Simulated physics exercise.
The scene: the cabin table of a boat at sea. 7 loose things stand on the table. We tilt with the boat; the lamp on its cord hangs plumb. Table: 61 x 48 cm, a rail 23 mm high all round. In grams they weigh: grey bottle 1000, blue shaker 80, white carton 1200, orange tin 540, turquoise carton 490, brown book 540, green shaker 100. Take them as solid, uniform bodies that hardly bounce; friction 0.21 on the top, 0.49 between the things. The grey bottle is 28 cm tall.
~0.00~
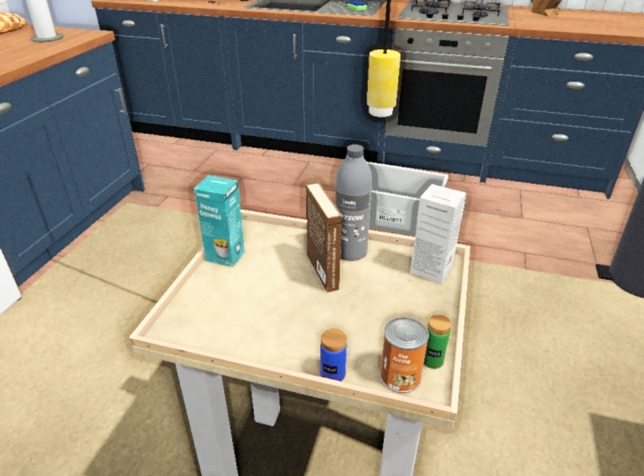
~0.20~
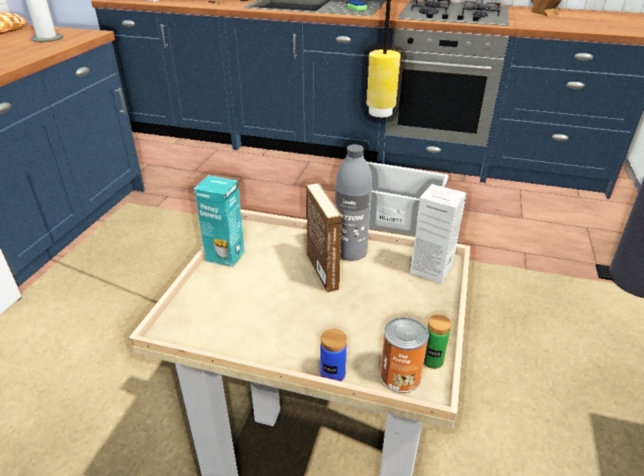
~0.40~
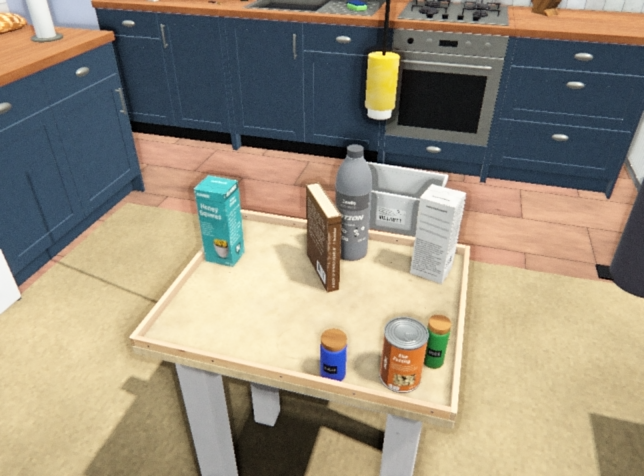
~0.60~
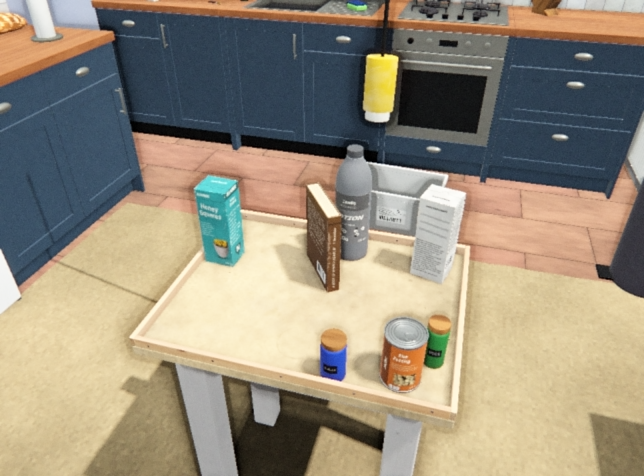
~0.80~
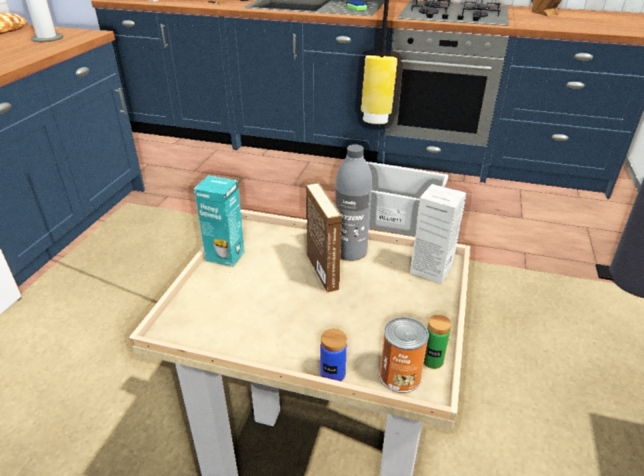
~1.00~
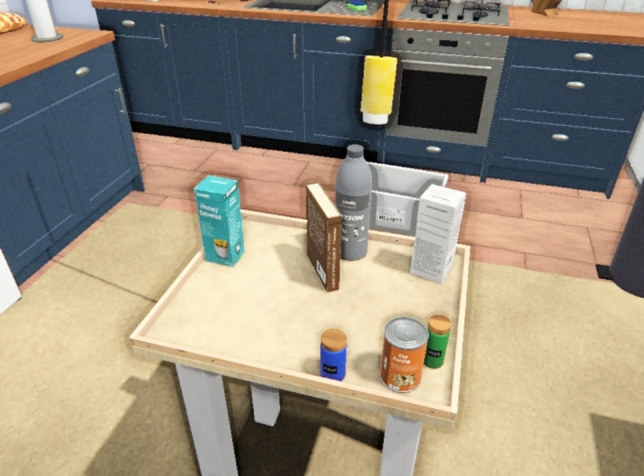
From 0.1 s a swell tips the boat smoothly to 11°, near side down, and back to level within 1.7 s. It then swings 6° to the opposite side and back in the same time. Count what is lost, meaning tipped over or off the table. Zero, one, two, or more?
Tipped or gone: Zero.
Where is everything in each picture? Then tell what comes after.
In the first picture, boat level; grey bottle (353, 203); blue shaker (333, 356).
In the second picture, boat level; turquoise carton (221, 222); brown book (323, 237).
In the third picture, heel 3°, near side down; green shaker (436, 342); white carton (437, 235).
In the fourth picture, heel 7°, near side down; orange tin (403, 355); turquoise carton (221, 222).
In the fifth picture, heel 10°, near side down; brown book (323, 237); green shaker (436, 342).
In the sixth picture, heel 11°, near side down; grey bottle (353, 203); blue shaker (333, 356).
Around 1.90 s, boat level.
Around 3.00 s, heel 4°, far side down.
Finally (4.0 s), all 7 still in place (within 5 cm). In the last view, grey bottle near (353, 203), blue shaker near (333, 356).
